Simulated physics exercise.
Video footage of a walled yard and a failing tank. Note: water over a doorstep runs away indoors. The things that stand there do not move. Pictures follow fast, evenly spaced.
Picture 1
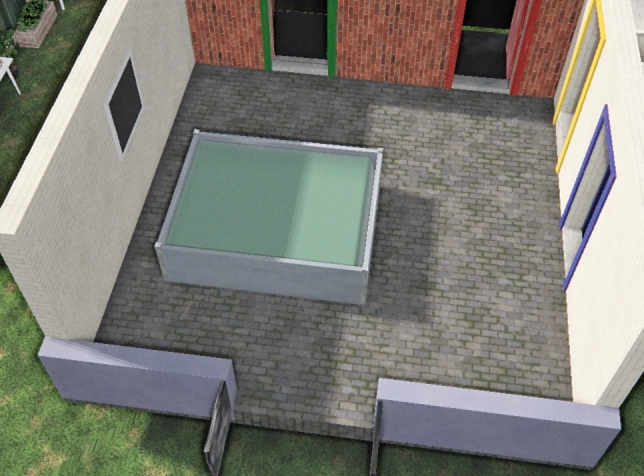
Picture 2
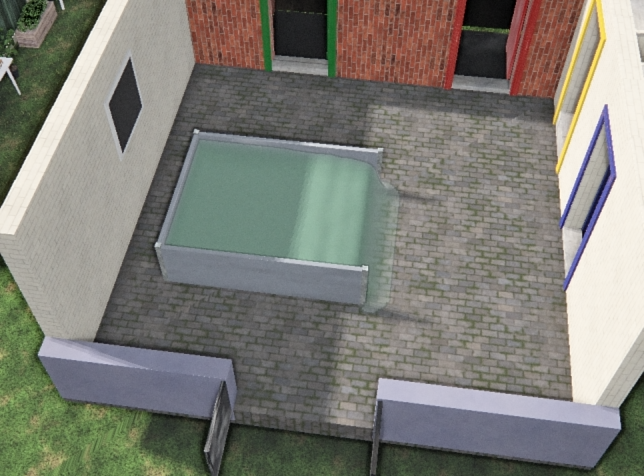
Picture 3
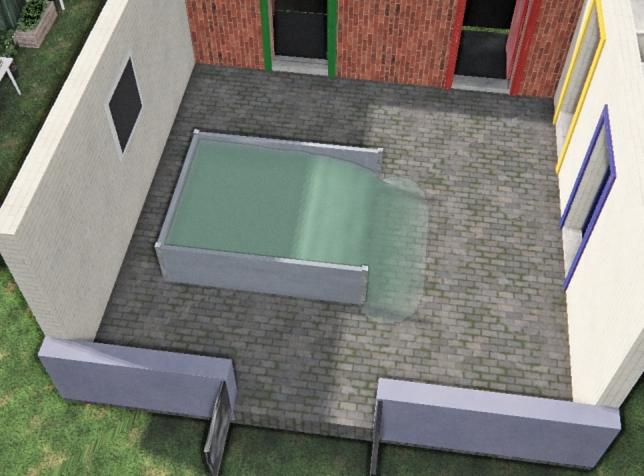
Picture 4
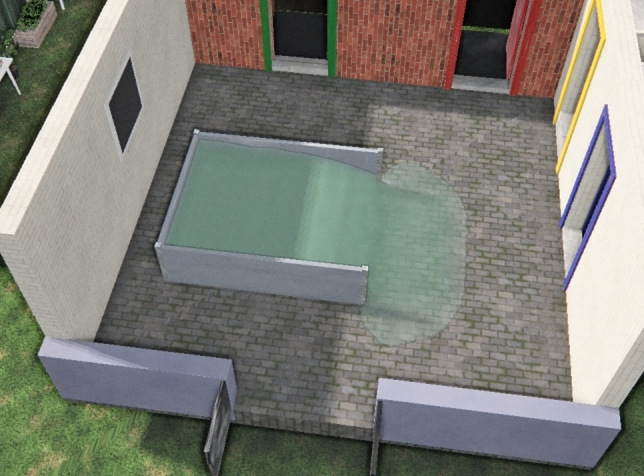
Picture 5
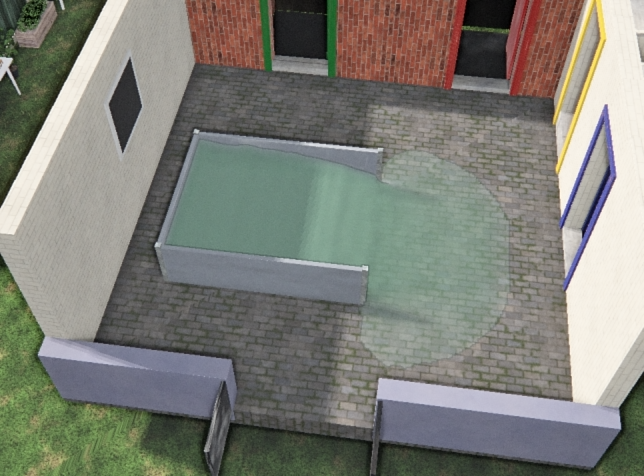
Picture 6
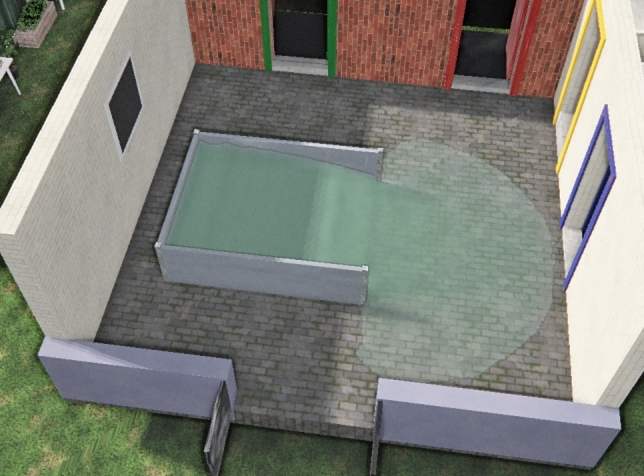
Greenish water pouring from the open right side of a rectangular tank and fanning out across a walled, paved yard.
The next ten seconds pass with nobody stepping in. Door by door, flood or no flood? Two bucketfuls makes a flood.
As I see it, the green door gets two buckets or less inside, the yellow door gets two buckets or less inside, the red door gets more than two buckets inside, the blue door gets more than two buckets inside.
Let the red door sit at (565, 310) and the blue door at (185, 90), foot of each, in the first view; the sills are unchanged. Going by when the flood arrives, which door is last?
Result: The blue door.
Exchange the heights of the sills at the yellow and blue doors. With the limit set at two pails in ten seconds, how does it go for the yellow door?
Reading - yellow door: Above the limit.
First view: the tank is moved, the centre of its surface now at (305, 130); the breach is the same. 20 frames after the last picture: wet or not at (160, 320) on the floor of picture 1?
Unflooded.
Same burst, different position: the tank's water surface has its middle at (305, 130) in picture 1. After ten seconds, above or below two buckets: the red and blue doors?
Lab note - red door crosses the line; blue door crosses the line.
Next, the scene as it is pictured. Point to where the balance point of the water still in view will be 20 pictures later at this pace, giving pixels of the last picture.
I'd put my finger on (429, 247).
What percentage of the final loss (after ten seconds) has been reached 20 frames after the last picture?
About 55 per cent.
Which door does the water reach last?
The door marked green.
A moment on, water covers 40 % of the floor; the green door not reached, the yellow door wet at the sill, nothing in, the red door not reached, the blue door far over two buckets in.
Next, water covers 40 % of the floor; the green door not reached, the yellow door wet at the sill, nothing in, the red door not reached, the blue door far over two buckets in.
Then, water covers 55 % of the floor; the green door not reached, the yellow door wet at the sill, nothing in, the red door under two buckets in, the blue door far over two buckets in.
Later, water covers 100 % of the floor; the green door wet at the sill, nothing in, the yellow door wet at the sill, nothing in, the red door over two buckets in, the blue door far over two buckets in.
In the end, water covers 95 % of the floor; the green door wet at the sill, nothing in, the yellow door wet at the sill, nothing in, the red door over two buckets in, the blue door far over two buckets in.
